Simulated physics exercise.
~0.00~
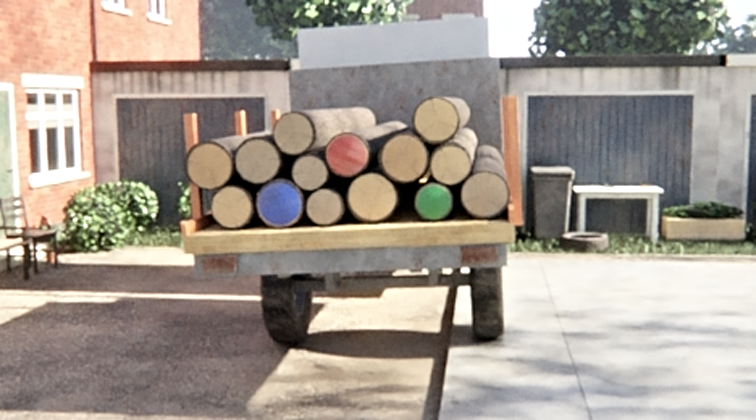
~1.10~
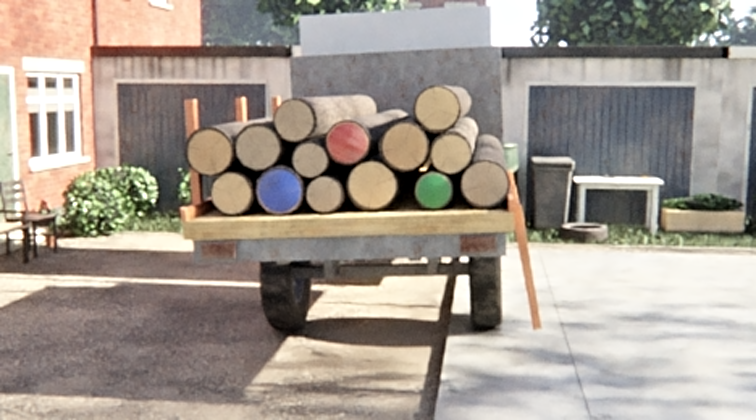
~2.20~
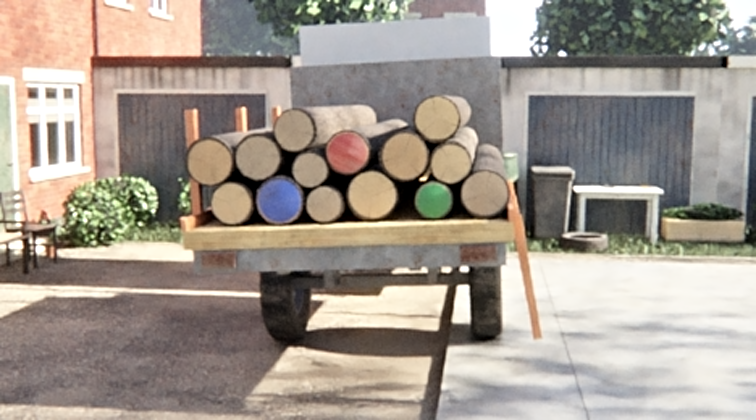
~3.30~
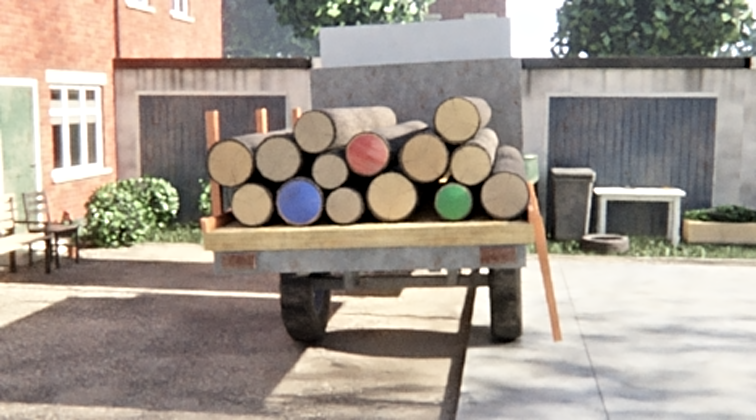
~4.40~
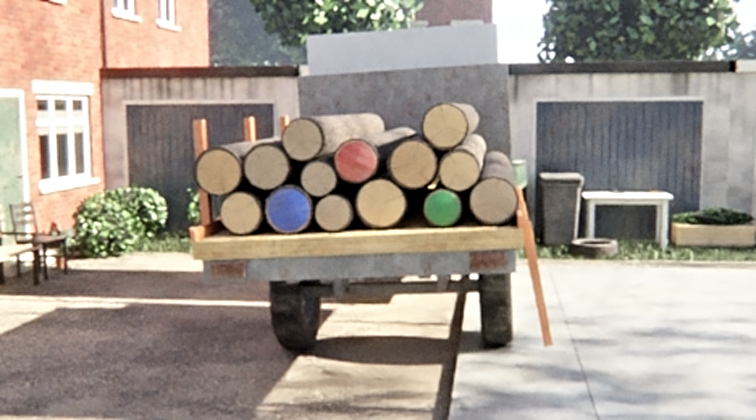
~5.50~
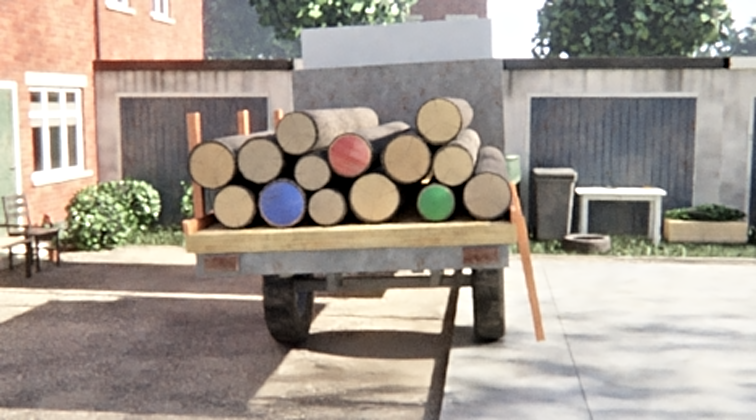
In a yard beside garages, right-hand posts drop on a parked flatbed lorry, the stacked timber poles staying on its deck.
